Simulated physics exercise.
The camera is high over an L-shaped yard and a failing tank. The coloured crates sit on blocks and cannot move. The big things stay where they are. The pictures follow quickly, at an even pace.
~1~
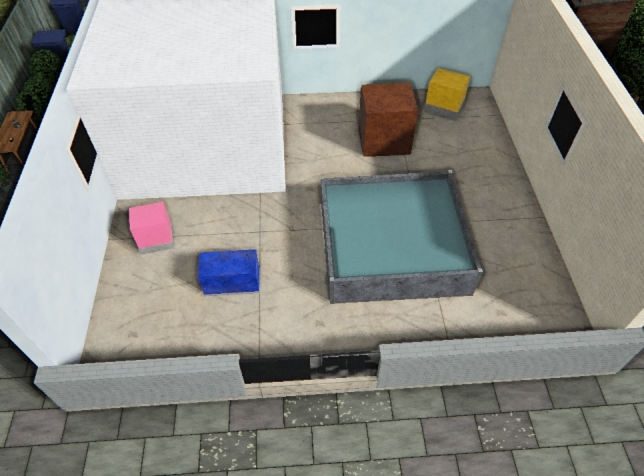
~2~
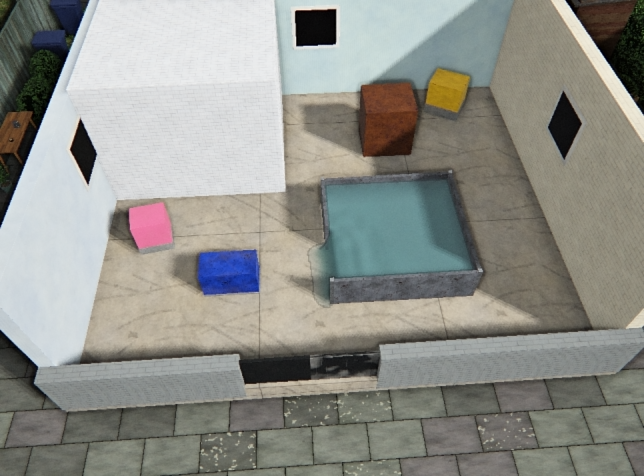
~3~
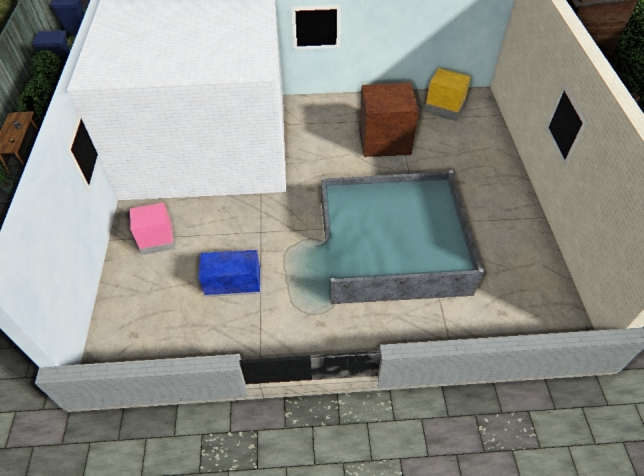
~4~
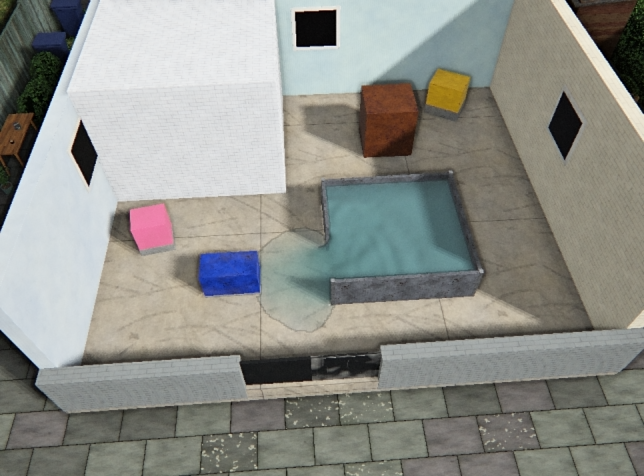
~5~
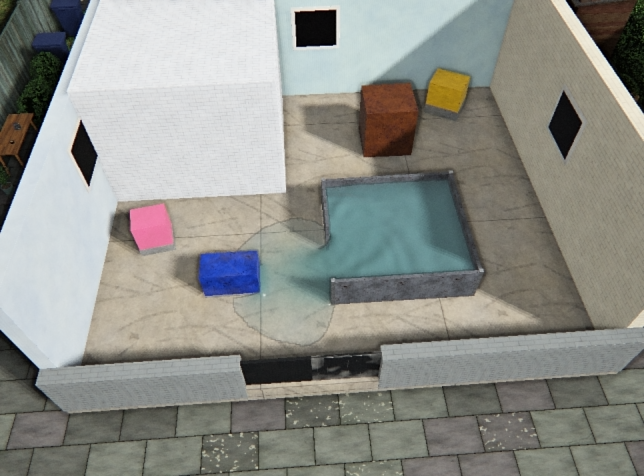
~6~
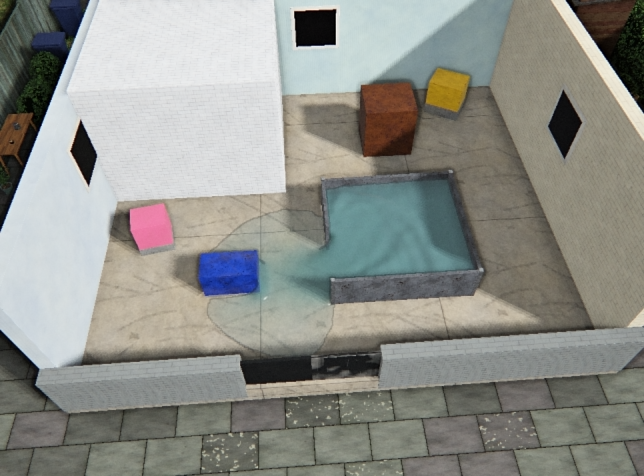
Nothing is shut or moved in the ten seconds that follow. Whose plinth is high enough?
The blue crate is wetted; the pink crate is wetted; the yellow crate escapes dry.
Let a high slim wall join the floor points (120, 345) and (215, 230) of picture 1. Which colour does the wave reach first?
I say the blue one.
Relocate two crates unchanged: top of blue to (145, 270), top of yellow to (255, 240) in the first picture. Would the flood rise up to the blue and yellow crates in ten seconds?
One by one: Blue crate ends up wet, yellow crate is soaked.
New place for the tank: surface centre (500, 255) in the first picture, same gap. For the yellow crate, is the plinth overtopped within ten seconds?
Then: Yellow escapes it.
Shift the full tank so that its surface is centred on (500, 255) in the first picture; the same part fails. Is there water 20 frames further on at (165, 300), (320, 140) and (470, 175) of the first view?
In that order: Wet, dry, dry.
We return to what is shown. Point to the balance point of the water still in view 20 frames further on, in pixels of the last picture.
Around (294, 269).
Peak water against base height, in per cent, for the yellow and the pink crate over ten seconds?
About 10 and 160 per cent.
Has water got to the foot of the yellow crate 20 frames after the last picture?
One by one: At yellow not yet.
A moment on, water covers 20 % of the floor; the blue crate water round its plinth, the pink crate water round its plinth, the yellow crate not reached.
Next, water covers 30 % of the floor; the blue crate water round its plinth, the pink crate water round its plinth, the yellow crate not reached.
Then, water covers 40 % of the floor; the blue crate water round its plinth, the pink crate water round its plinth, the yellow crate not reached.
Later, water covers 55 % of the floor; the blue crate water round its plinth, the pink crate water round its plinth, the yellow crate not reached.
In the end, water covers 85 % of the floor; the blue crate was topped, the pink crate was topped, the yellow crate stayed above the water.
